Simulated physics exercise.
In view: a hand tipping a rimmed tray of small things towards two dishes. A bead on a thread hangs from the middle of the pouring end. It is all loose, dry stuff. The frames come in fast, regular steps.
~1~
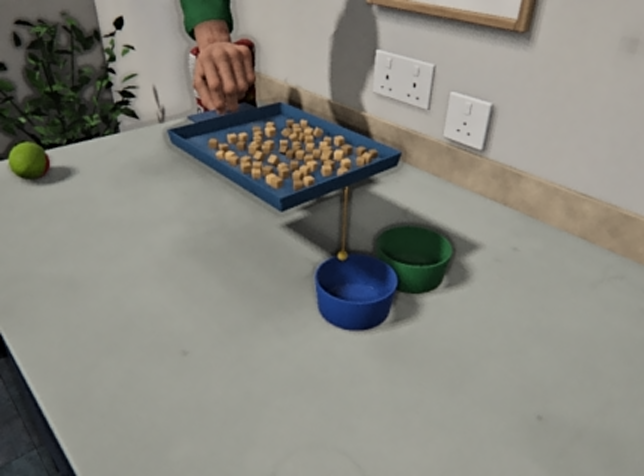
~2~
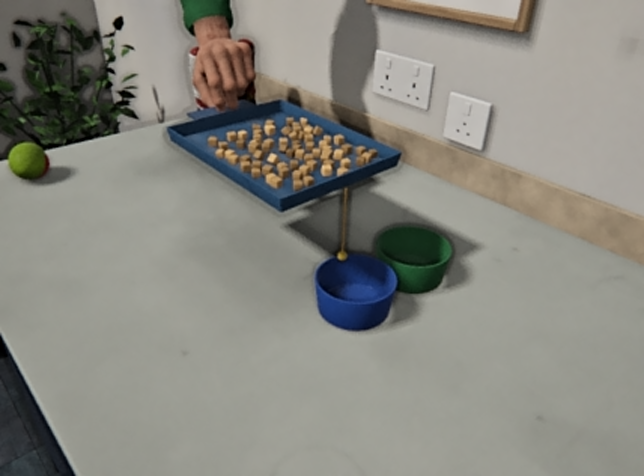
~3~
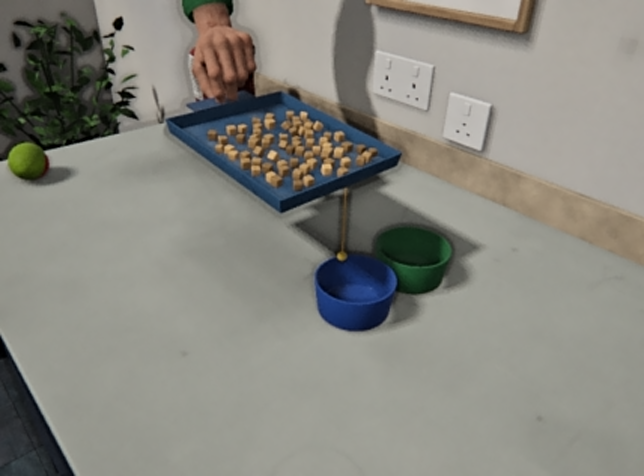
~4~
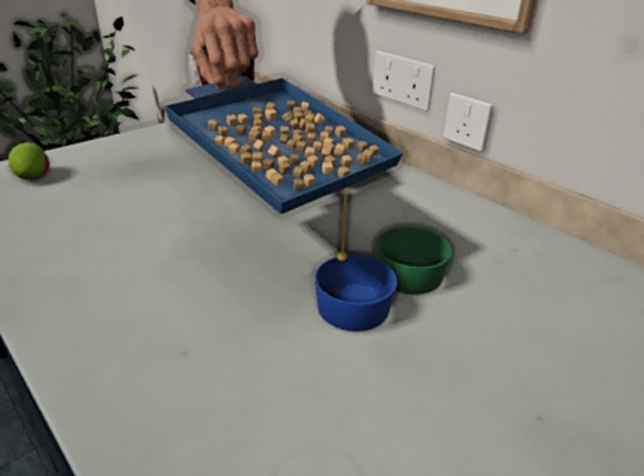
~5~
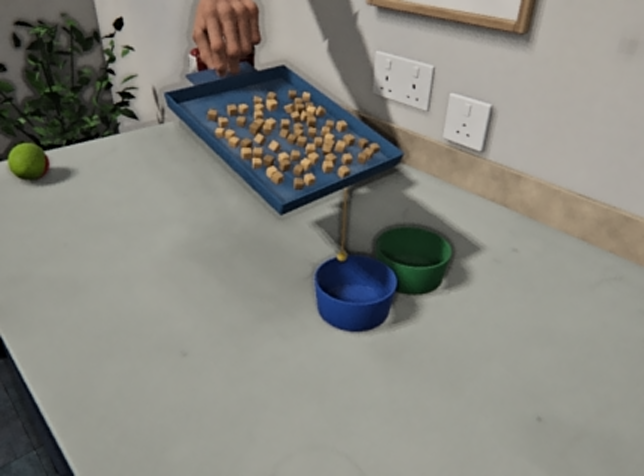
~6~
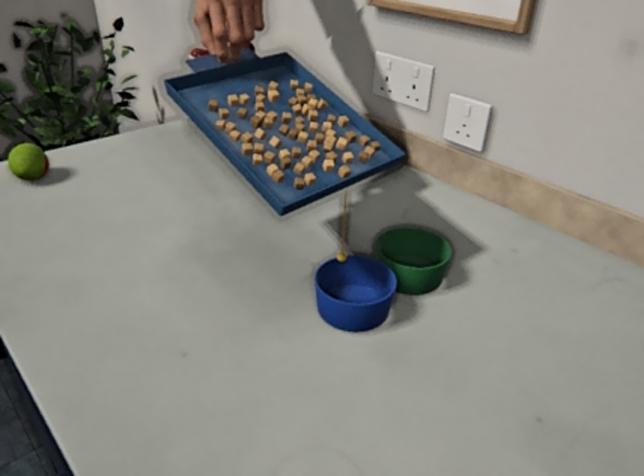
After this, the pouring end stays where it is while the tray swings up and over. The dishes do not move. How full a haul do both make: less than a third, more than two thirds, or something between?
Caught overall: Under a third.
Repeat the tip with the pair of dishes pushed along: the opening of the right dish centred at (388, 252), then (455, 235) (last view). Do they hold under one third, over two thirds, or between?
One: Less than a third. Two: Below one third.
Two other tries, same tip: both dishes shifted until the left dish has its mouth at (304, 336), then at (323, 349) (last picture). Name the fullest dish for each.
One: The right-hand dish. Two: Right.
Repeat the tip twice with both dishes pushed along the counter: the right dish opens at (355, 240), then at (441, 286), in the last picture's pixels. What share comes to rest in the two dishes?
Roughly 0 per cent, and 40 per cent.
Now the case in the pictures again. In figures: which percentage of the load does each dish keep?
Left dish near 20 in a hundred; right dish near 0.
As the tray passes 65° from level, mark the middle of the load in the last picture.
Near (335, 168).
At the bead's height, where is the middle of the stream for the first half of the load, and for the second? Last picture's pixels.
At about (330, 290), then at (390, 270).
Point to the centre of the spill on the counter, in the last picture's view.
Roughly at (383, 363).
Just after the last frame, tray tipped steeply; almost all on the tray; just a few in the air.
A moment on, tray tipped past a quarter turn; the larger part on the tray; just a few in the left dish; about a tenth outside both; just a few in the air.
Further on, tray tipped past a quarter turn; roughly a quarter in the left dish; the larger part outside both; just a few in the air.
When it is over, tray tipped past a quarter turn; roughly a quarter in the left dish; not one in the right dish; the larger part outside both; just a few in the air.
